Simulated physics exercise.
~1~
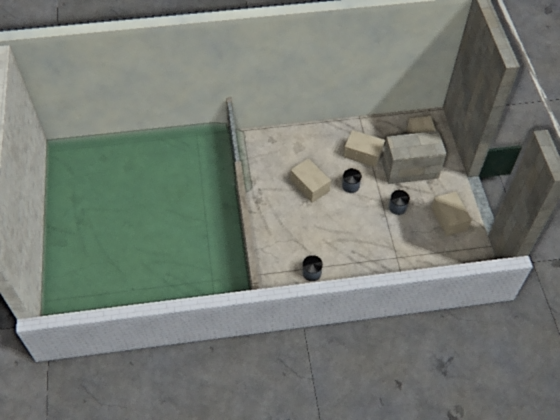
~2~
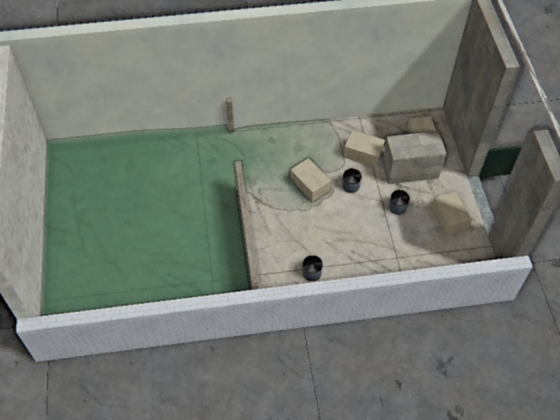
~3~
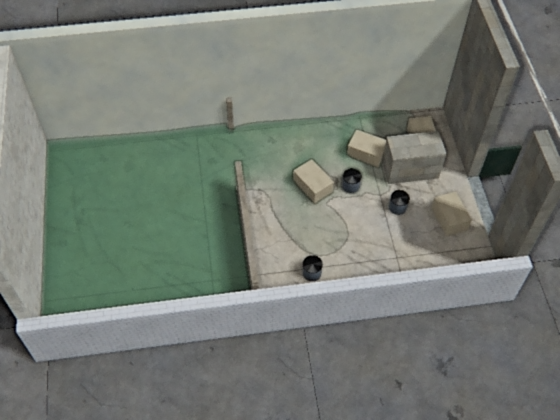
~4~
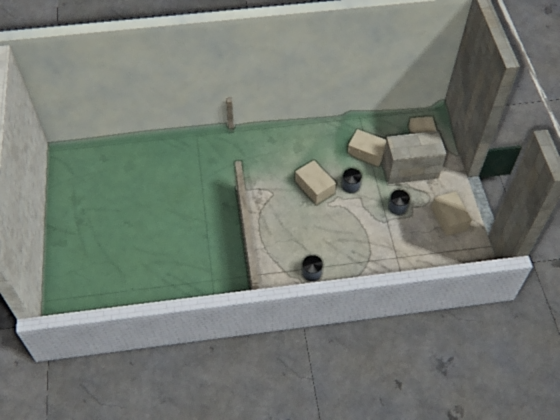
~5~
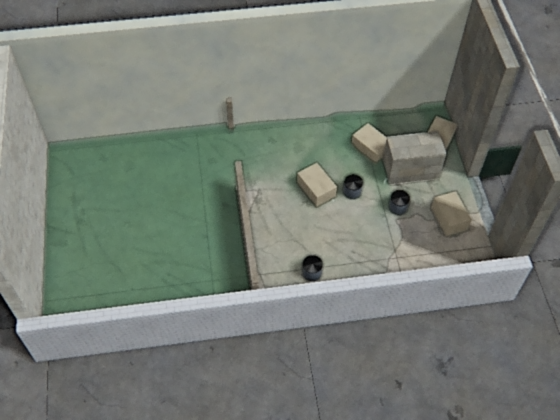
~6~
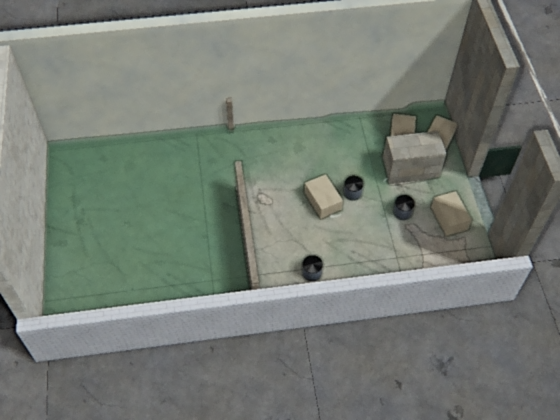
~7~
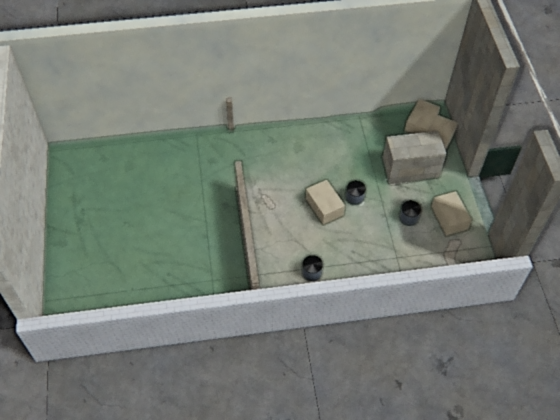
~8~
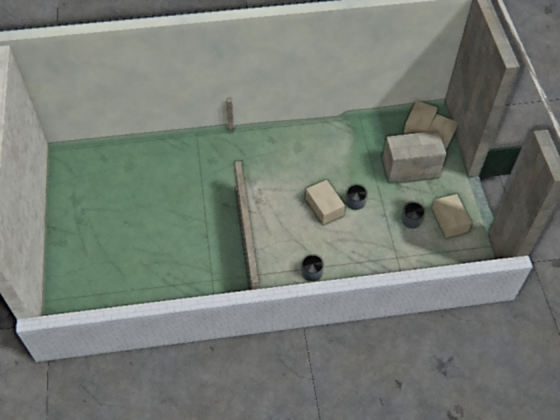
Green water spreads through a gap into the right room, shifting several crates and pails.
